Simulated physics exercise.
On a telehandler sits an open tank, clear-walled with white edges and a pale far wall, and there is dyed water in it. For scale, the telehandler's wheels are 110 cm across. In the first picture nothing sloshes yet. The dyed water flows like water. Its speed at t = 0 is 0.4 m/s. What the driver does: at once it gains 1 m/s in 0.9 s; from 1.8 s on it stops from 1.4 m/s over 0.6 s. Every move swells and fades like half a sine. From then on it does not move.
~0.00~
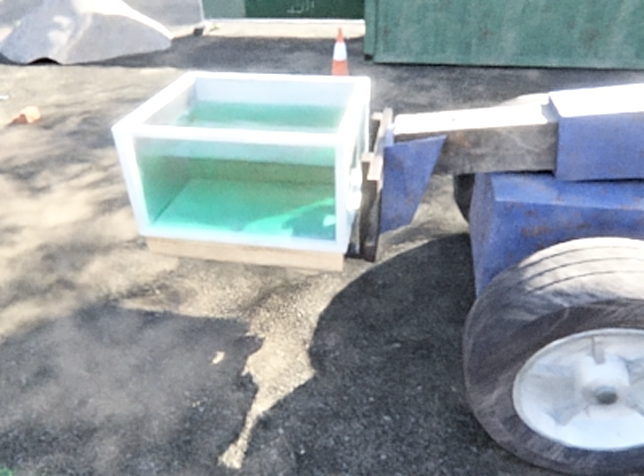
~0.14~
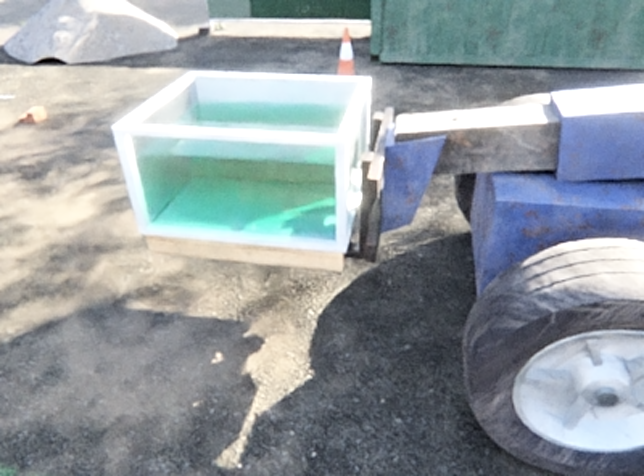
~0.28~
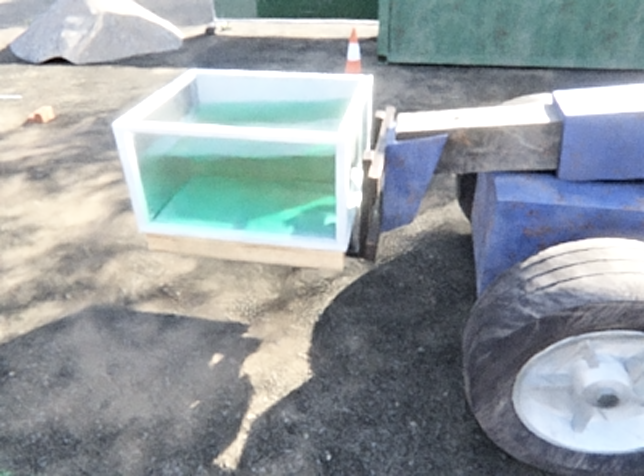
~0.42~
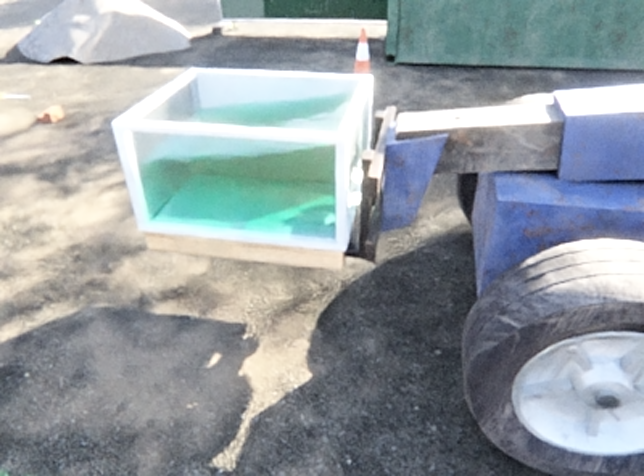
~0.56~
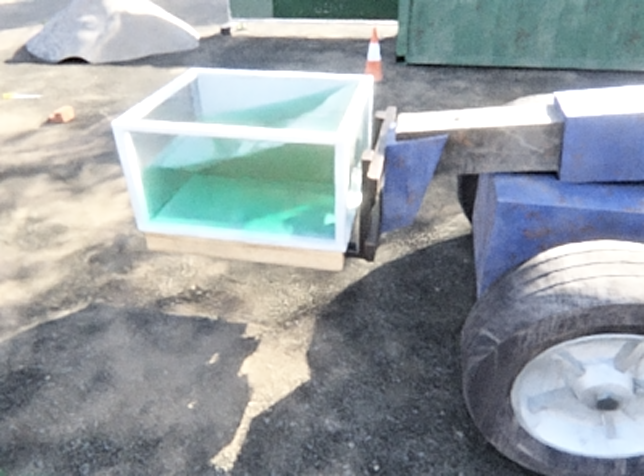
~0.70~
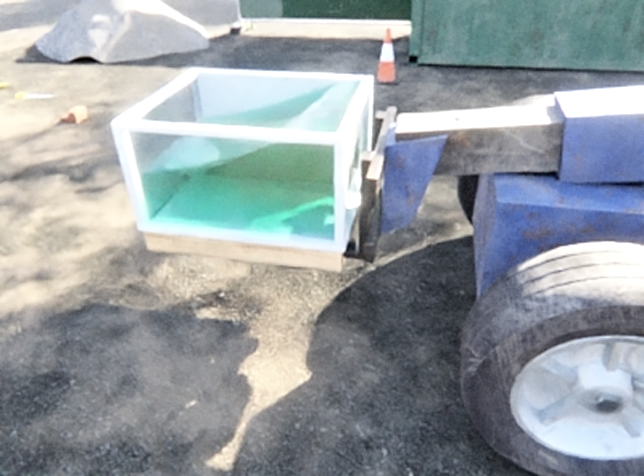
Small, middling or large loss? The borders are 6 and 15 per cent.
The loss is middling.
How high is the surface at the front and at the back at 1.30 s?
Front 60 cm, back 34 cm.
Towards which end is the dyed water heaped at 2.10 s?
At the back.
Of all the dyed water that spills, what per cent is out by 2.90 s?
About 40 per cent.
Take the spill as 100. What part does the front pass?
About 40 per cent.
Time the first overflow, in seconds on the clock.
Near 2.7 s.
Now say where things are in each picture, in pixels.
In the first picture, the surface is at (154, 148) by the front wall; at (325, 158) by the back wall; it lies level with the rim line; the front is on the left, levels are read along the near wall.
In the second picture, the surface is at (154, 147) by the front wall; at (325, 158) by the back wall; it lies level with the rim line.
In the third picture, the surface is at (155, 151) by the front wall; at (325, 148) by the back wall; it climbs 5° towards the back.
In the fourth picture, the surface is at (157, 158) by the front wall; it climbs 10° towards the back.
In the fifth picture, the surface is at (158, 163) by the front wall; at (324, 131) by the back wall; it climbs 14° towards the back.
In the sixth picture, the surface is at (158, 166) by the front wall; at (324, 128) by the back wall; it climbs 17° towards the back.
Then, 1.30 s in, the surface is 60 cm up at the front and 35 cm at the back; nothing has left.
Then, 2.10 s in, the surface is 42 cm up at the front and 50 cm at the back; nothing has left.
Then, 2.90 s in, the surface is 45 cm up at the front and 46 cm at the back; 4 per cent is out, over the front.
Then, 5.39 s in, 10 per cent is out, over the back and the front, 38 of 384 litres.
